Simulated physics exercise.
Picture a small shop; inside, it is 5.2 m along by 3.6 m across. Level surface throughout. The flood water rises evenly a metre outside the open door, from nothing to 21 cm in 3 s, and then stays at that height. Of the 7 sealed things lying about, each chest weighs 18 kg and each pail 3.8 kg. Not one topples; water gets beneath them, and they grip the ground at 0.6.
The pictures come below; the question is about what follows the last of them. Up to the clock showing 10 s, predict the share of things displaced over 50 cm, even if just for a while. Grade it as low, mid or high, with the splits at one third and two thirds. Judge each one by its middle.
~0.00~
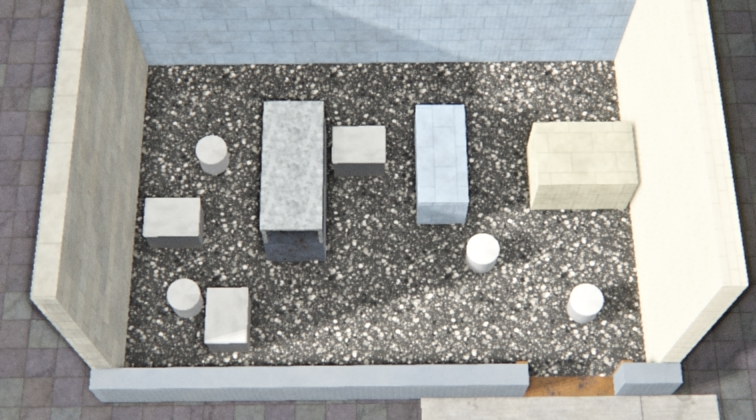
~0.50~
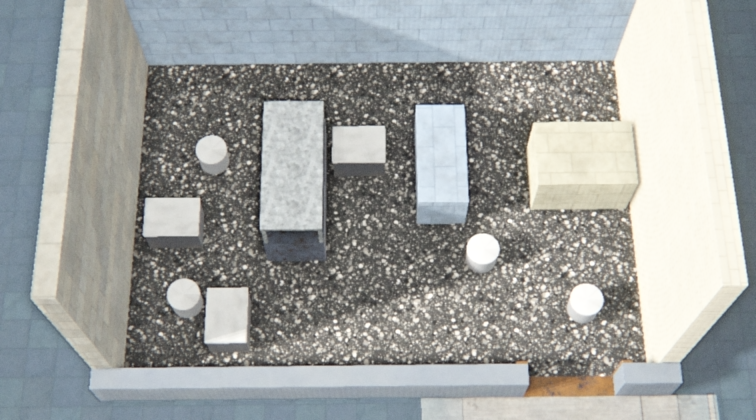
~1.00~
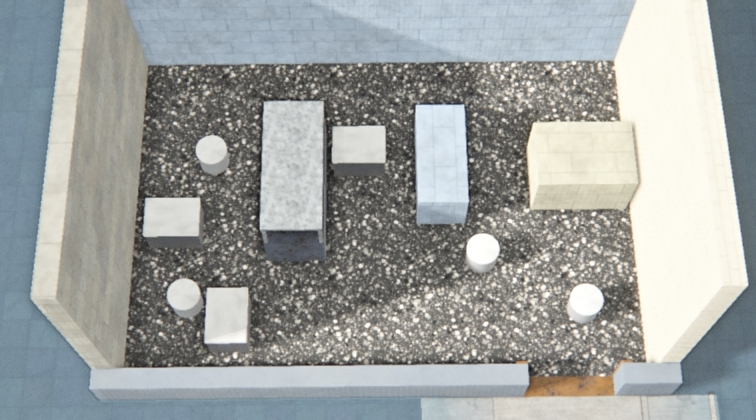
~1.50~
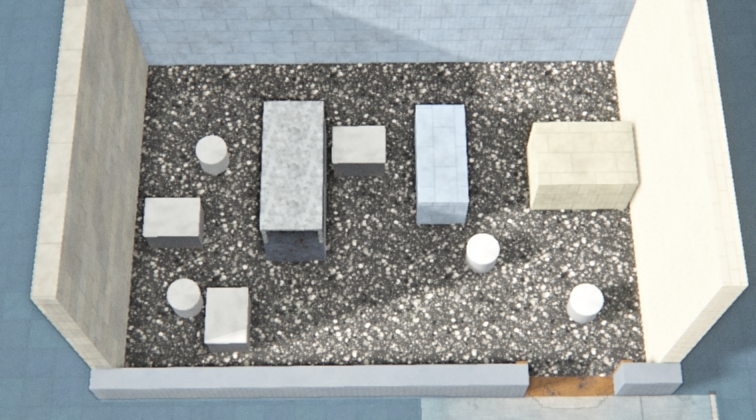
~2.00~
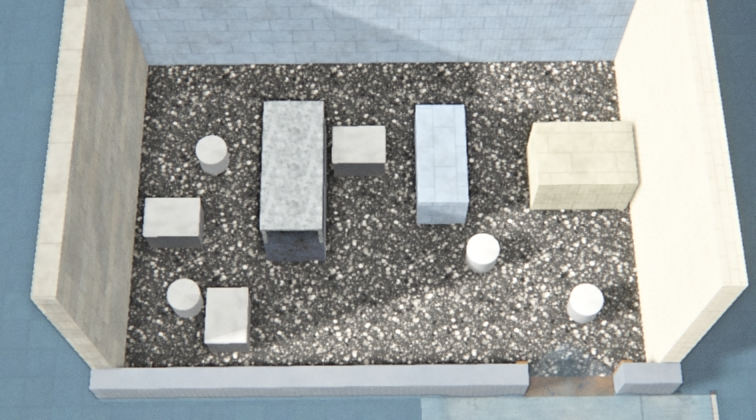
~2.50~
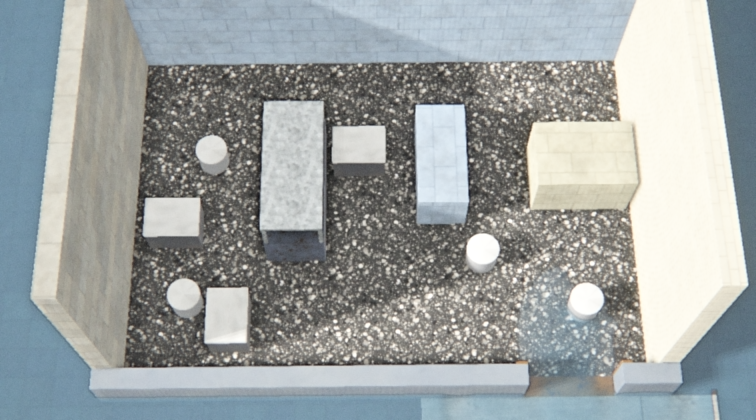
Grade: Low, under a third.
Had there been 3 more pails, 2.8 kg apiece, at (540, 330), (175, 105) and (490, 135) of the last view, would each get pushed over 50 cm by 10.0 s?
First exceeds it, second stays within it, third exceeds it.
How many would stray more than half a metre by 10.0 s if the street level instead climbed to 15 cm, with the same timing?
It would come to 2 of them.
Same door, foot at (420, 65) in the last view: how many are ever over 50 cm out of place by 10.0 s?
2.
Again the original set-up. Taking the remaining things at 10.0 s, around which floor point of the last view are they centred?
Mean position approx. (260, 233).
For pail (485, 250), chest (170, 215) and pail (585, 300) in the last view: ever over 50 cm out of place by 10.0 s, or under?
So that's beyond it for the first, inside it for the second and beyond it for the last.
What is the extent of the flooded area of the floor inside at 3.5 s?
Close to 3.5 m2, I'd say.
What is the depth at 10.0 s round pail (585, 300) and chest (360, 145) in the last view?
I'd put it at 4 cm and 6 cm respectively.
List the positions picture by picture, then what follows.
A pail at (587, 299), on the bottom; a chest at (226, 314), on the bottom; 0.0 m2 under water; 0 of 7 have shifted, in the first frame.
A pail at (587, 299), on the bottom; a chest at (226, 314), on the bottom; 0.0 m2 under water; 0 of 7 have shifted, in the second frame.
A pail at (587, 299) rests on the ground; a chest at (226, 314), on the bottom; water covers 0.0 m2; 0 of 7 have shifted, in the third frame.
A pail at (587, 299), on the bottom; a chest at (226, 314), on the bottom; 0.0 m2 under water; 0 of 7 have shifted, in the fourth frame.
A pail at (587, 299) rests on the ground; a chest at (226, 314), on the bottom; water covers 0.1 m2; 0 of 7 have shifted, in the fifth frame.
A pail at (587, 298), on the bottom; a chest at (226, 314) rests on the ground; 0.7 m2 under water; 0 of 7 have shifted, in the sixth frame.
After 3.5 s 1 of 7 are over 50 cm from their spots; 0 afloat.
After 4.5 s 1 of 7 are over 50 cm from their spots; 1 afloat.
After 7.0 s 2 of 7 are over 50 cm from their spots; 2 afloat.
After 10.0 s 2 of 7 are over 50 cm from their spots, and 2 have been at some point; 1 afloat.
